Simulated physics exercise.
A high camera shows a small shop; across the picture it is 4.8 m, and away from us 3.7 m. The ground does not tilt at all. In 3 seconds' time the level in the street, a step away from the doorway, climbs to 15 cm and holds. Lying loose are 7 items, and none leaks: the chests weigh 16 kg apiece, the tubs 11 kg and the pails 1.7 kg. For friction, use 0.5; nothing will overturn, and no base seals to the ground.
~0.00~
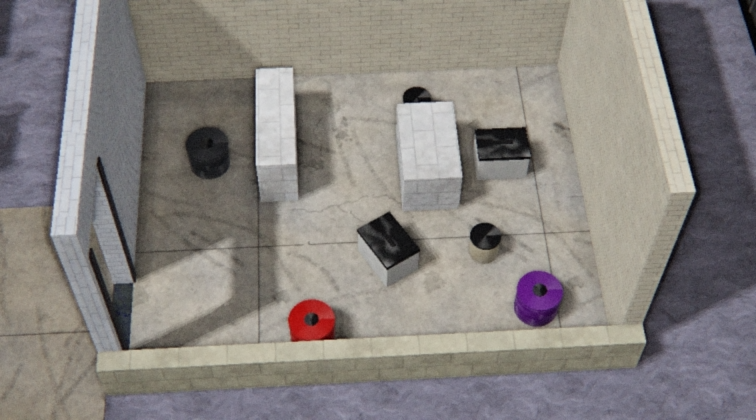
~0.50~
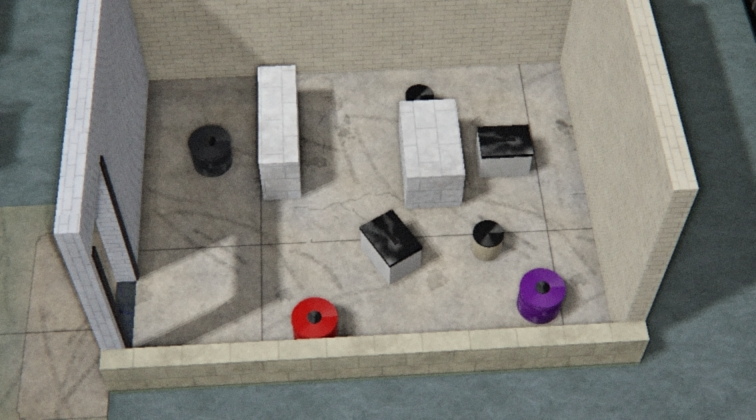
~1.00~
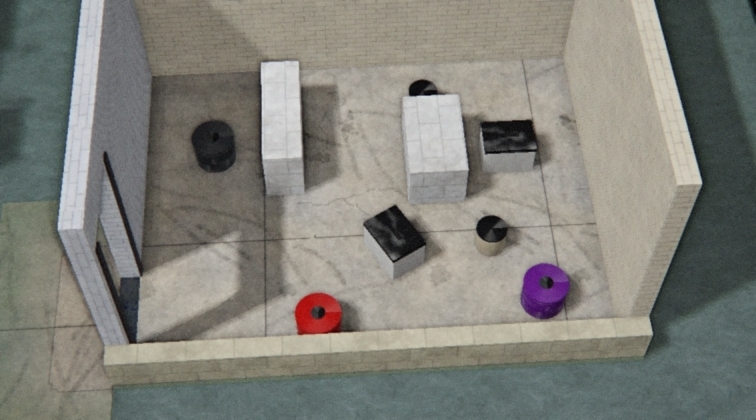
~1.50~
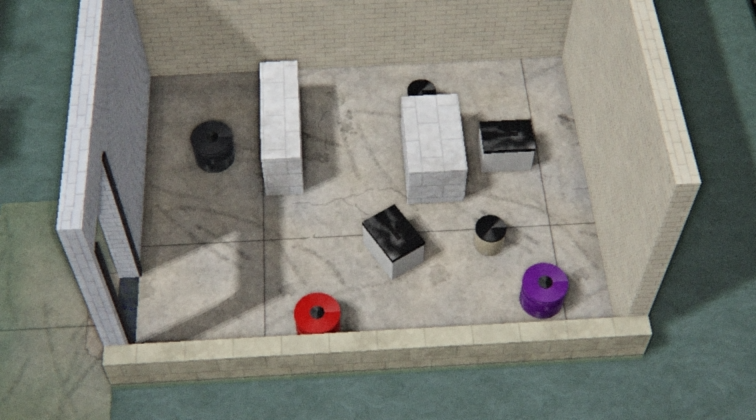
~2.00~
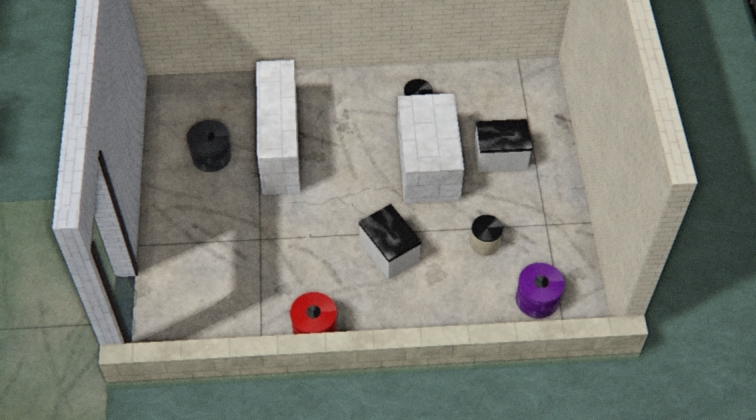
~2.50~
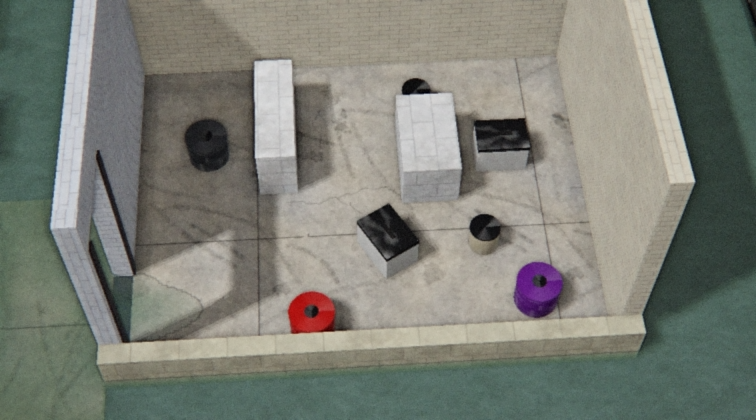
A small roofless shop with pale brick walls and a doorway on the left is seen from high above its low front wall. Two tall white blocks stand toward the back, with black-topped boxes and dark round containers around them, a red tub front centre-left and a purple tub front right. Everything inside stays put while the camera sways slightly and the ground outside turns from greyish purple to green.
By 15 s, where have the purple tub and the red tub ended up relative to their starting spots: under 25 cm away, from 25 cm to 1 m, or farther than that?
Purple tub: Under 25 cm; red tub: Farther than 1 m.
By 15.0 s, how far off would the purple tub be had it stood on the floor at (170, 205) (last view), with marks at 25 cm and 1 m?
Outcome - it barely budges.
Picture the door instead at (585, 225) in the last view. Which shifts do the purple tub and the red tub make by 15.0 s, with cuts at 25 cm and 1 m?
In that case the purple tub would have stayed about where it was and the red tub would have shifted a modest distance.
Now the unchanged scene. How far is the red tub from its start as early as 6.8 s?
I'd put it at around 100 cm.
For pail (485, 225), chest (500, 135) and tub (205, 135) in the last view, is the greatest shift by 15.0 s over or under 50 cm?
Going one by one, I get beyond, below and below.
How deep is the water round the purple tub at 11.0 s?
I'd put it at about 4 cm.
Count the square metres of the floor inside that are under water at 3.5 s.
Somewhere around 2.5 m2, roughly.
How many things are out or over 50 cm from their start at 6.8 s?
That would be 1.
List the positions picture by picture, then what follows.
The purple tub at (540, 290) rests on the ground; the red tub at (311, 320) rests on the ground; water covers 0.0 m2; 0 of 7 have shifted, in the first frame.
The purple tub at (543, 288), on the bottom; the red tub at (314, 317), on the bottom; 0.0 m2 under water; 0 of 7 have shifted, in the second frame.
The purple tub at (546, 283), on the bottom; the red tub at (318, 313) rests on the ground; water covers 0.0 m2; 0 of 7 have shifted, in the third frame.
The purple tub at (545, 282) rests on the ground; the red tub at (317, 313), on the bottom; water covers 0.0 m2; 0 of 7 have shifted, in the fourth frame.
The purple tub at (542, 282), on the bottom; the red tub at (313, 312), on the bottom; 0.0 m2 under water; 0 of 7 have shifted, in the fifth frame.
The purple tub at (540, 281) rests on the ground; the red tub at (311, 312), on the bottom; 0.3 m2 under water; 0 of 7 have shifted, in the sixth frame.
After 3.5 s the purple tub is near (540, 281), 0.0 m from its start, aground; the red tub is near (311, 312), 0.0 m from its start, aground; 0 afloat.
After 6.8 s the purple tub is near (540, 281), 0.0 m from its start, aground; the red tub is near (419, 300), 1.1 m from its start, aground; 0 afloat.
After 11.0 s the purple tub is near (540, 281), 0.0 m from its start, aground; the red tub is near (484, 286), 1.7 m from its start, aground; 1 afloat.
After 15.0 s the purple tub is near (540, 281), 0.0 m from its start, aground; the red tub is near (494, 285), 1.8 m from its start, aground; 3 afloat.
